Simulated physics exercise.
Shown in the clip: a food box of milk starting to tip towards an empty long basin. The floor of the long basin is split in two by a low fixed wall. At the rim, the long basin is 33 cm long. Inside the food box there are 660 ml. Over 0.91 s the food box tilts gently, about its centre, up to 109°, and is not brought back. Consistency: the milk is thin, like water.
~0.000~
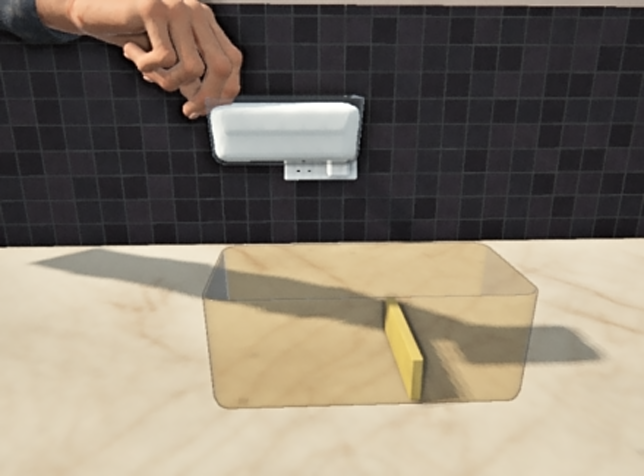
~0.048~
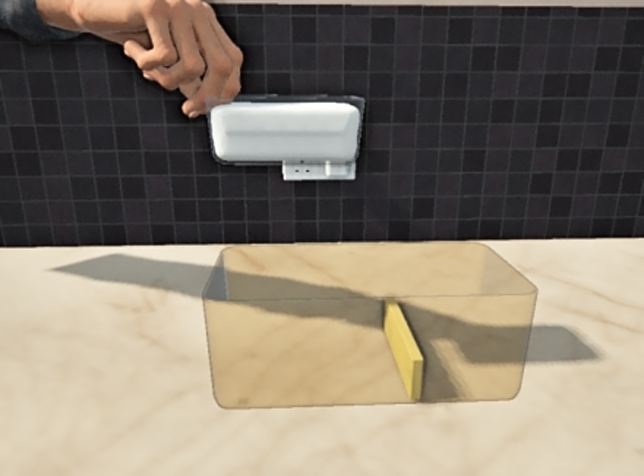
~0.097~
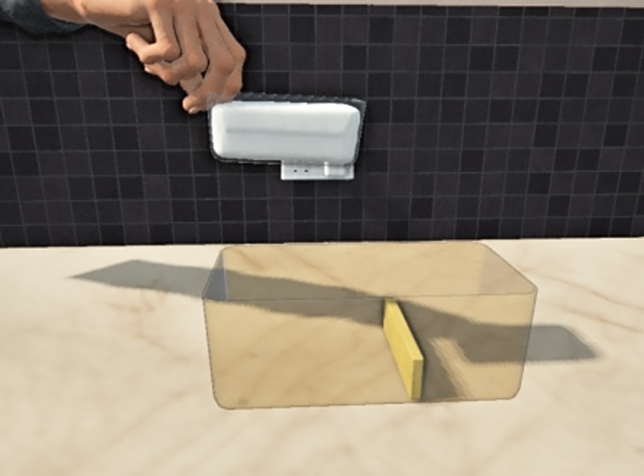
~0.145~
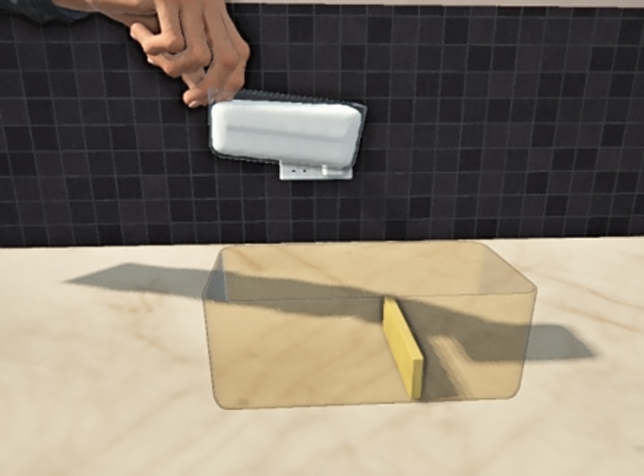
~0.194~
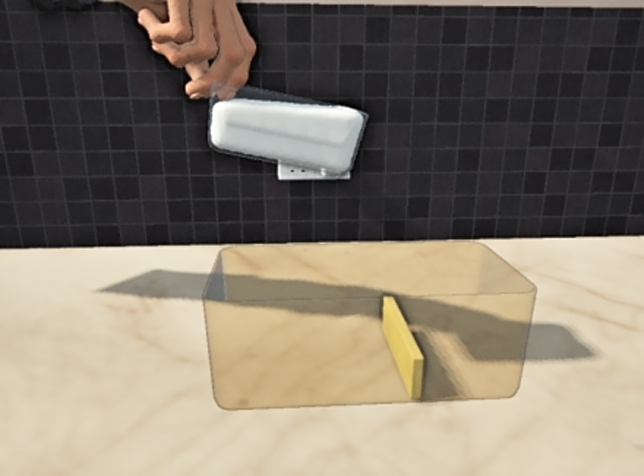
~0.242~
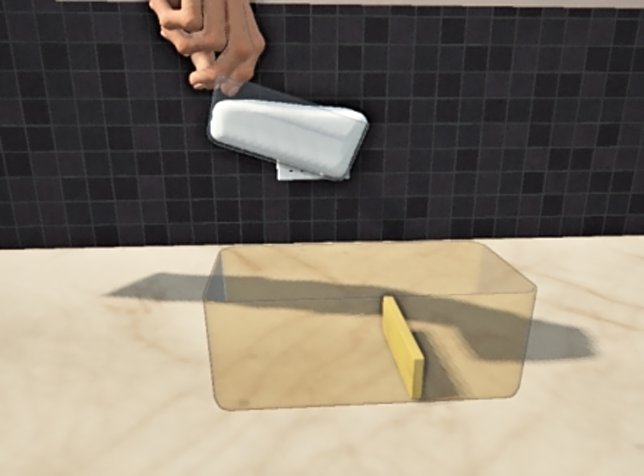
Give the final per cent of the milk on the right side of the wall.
The right side ends with about 64 per cent.
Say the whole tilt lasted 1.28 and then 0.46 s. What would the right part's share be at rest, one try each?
The first try gives around 70 percent, the second around 35 percent.
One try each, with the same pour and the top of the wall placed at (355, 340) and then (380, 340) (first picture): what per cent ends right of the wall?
In order, 80 and 70 per cent.
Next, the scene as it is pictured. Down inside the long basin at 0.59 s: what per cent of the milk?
Near 32 in a hundred.
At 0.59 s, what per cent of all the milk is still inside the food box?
Roughly 20 per cent.
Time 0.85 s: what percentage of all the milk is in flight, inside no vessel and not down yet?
Airborne fraction: Approx. 5 %.
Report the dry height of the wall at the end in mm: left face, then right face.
Left roughly 42 mm; right roughly 26 mm.
After 0.59 s the tilt is 79° and 21 per cent is still to pour, 3 is left of the wall and 29 right of it.
After 0.85 s the tilt is 108° and 3 per cent is still to pour, 27 is left of the wall and 65 right of it.
After 1.12 s the tilt is 109° and 0 per cent is still to pour, 35 is left of the wall and 64 right of it.
After 1.41 s the tilt is 109° and 0 per cent is still to pour, 35 is left of the wall and 64 right of it.
In the end 35 per cent lies left of the wall, 64 right of it and 1 outside.
